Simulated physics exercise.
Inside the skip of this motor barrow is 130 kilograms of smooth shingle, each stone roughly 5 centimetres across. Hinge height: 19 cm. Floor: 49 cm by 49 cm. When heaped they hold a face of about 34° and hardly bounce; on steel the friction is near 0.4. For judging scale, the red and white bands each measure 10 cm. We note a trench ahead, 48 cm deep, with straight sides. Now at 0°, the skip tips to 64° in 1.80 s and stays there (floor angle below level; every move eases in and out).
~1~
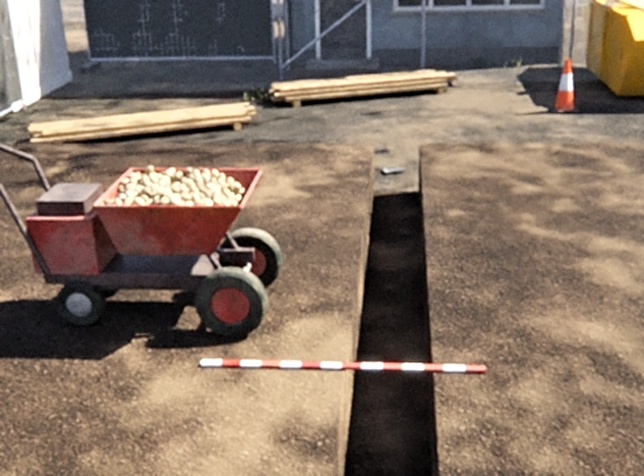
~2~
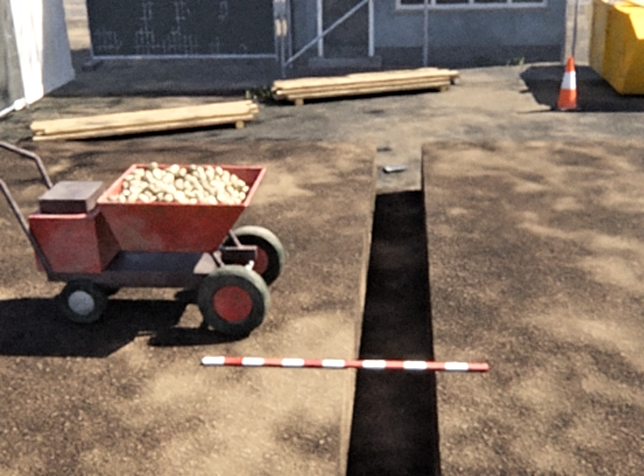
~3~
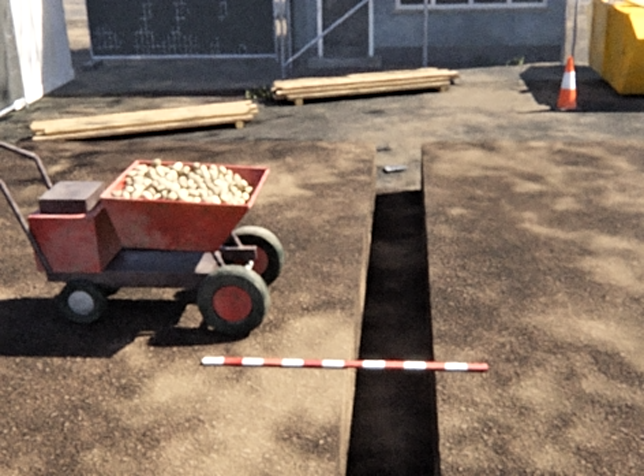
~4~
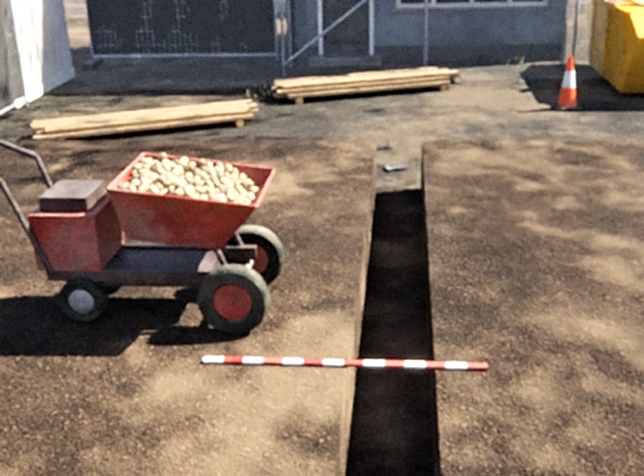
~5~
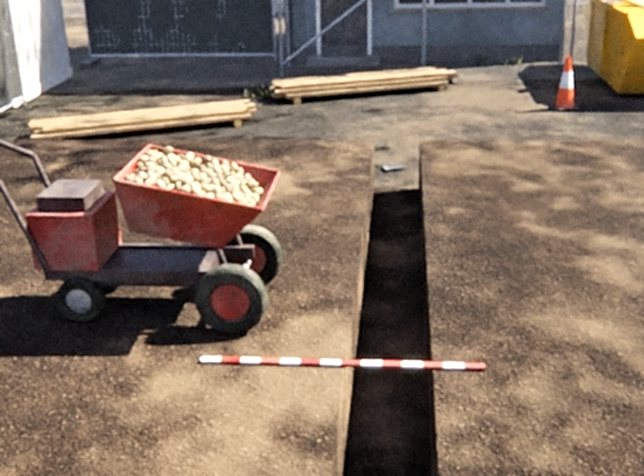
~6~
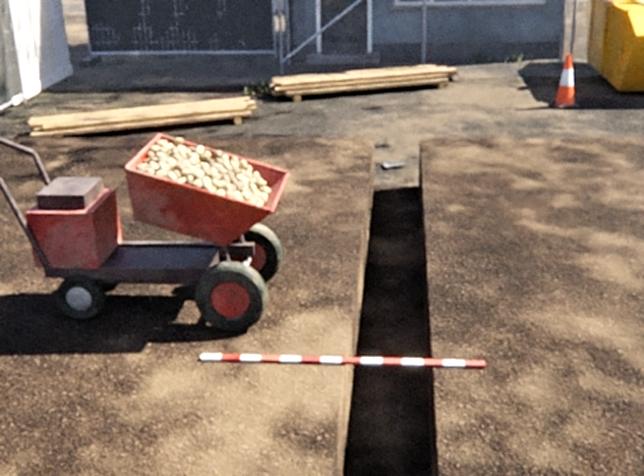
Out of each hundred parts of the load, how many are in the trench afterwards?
About 92 out of 100.
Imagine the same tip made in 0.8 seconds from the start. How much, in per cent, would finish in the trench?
90 %.
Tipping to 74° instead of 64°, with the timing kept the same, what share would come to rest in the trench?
I'd expect around 100 in a hundred.
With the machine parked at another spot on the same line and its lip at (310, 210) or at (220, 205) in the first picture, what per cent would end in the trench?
Close to 50 percent in the first case, 70 percent in the second.
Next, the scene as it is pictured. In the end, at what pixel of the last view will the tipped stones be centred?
Centre estimate: Around (391, 371).
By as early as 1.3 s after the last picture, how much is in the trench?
Some 40 per cent.
Then, 0.8 s after the last picture the floor is at 54°, 99 % in the skip, 1 % short of the trench; the foremost stones are at (343, 234).
Then, 1.3 s after the last picture the floor is at 64°, 55 % in the skip, 3 % short of the trench, 42 % in the trench; the foremost stones are at (429, 365).
Then, 1.6 s after the last picture the floor is at 64°, 35 % in the skip, 3 % short of the trench, 63 % in the trench; the foremost stones are at (438, 361).
Then, 3.6 s after the last picture the floor is at 64°, 6 % in the skip, 2 % short of the trench, 92 % in the trench; the foremost stones are at (442, 358).
